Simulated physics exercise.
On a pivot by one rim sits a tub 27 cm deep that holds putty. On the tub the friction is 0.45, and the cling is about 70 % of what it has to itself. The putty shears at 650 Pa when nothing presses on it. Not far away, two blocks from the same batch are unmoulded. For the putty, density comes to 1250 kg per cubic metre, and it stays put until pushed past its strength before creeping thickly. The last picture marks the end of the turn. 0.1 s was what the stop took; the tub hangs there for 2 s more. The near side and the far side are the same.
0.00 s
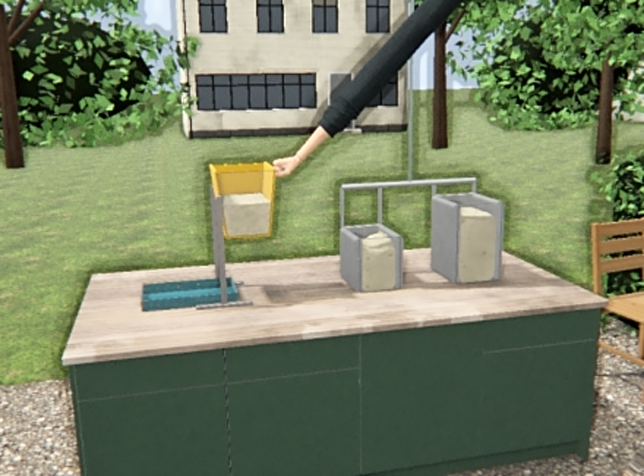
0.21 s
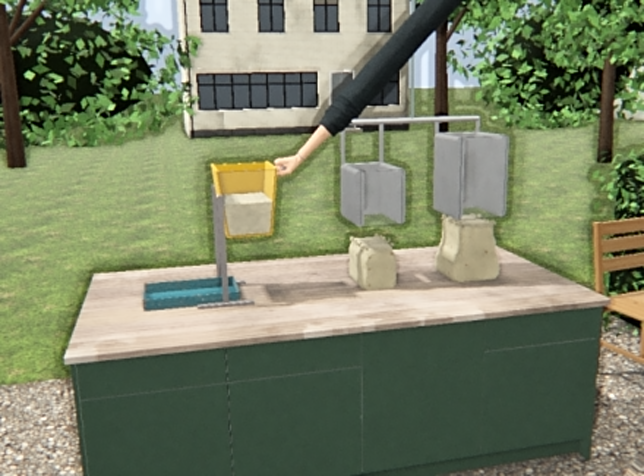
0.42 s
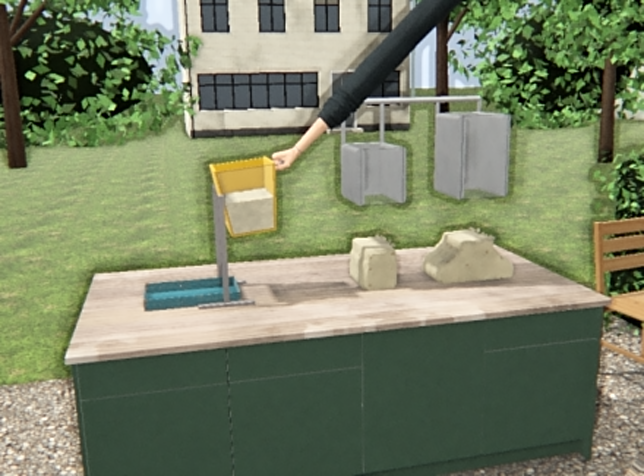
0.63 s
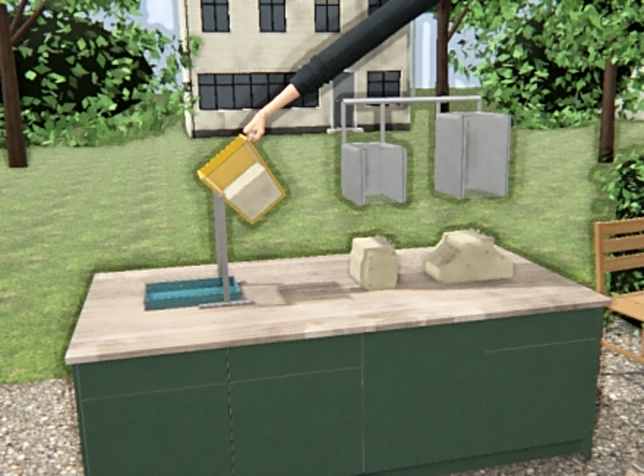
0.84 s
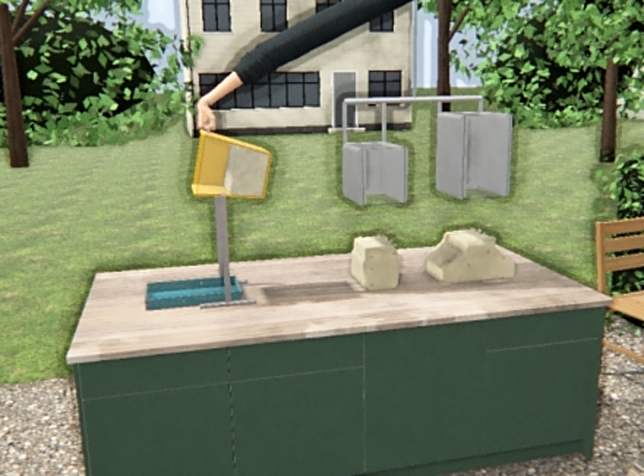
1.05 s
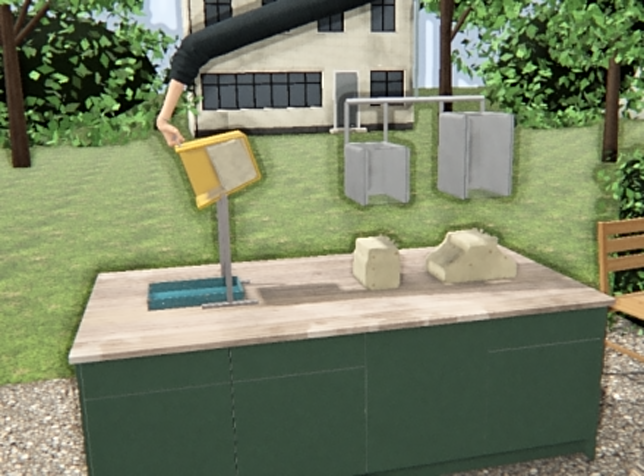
Grey moulds lift off two pale blocks, which sag, then an arm tilts a yellow tub leftward.
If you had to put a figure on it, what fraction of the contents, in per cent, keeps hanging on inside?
The fraction that keeps hanging on inside is around 0 per cent.
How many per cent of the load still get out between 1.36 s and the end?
Load share from then on: Near 65 %.
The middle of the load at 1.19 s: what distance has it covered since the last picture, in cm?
Something like 7 cm, give or take.
By 1.19 s, the tub is at 108 degrees and holds 100 %.
By 1.36 s, the tub is at 108 degrees and holds 63 %.
By 1.53 s, the tub is at 108 degrees and holds 0 %.
By 1.70 s, the tub is at 108 degrees and holds 0 %.
By 3.05 s, at the end, the tub is at 108 degrees and holds 0 %.
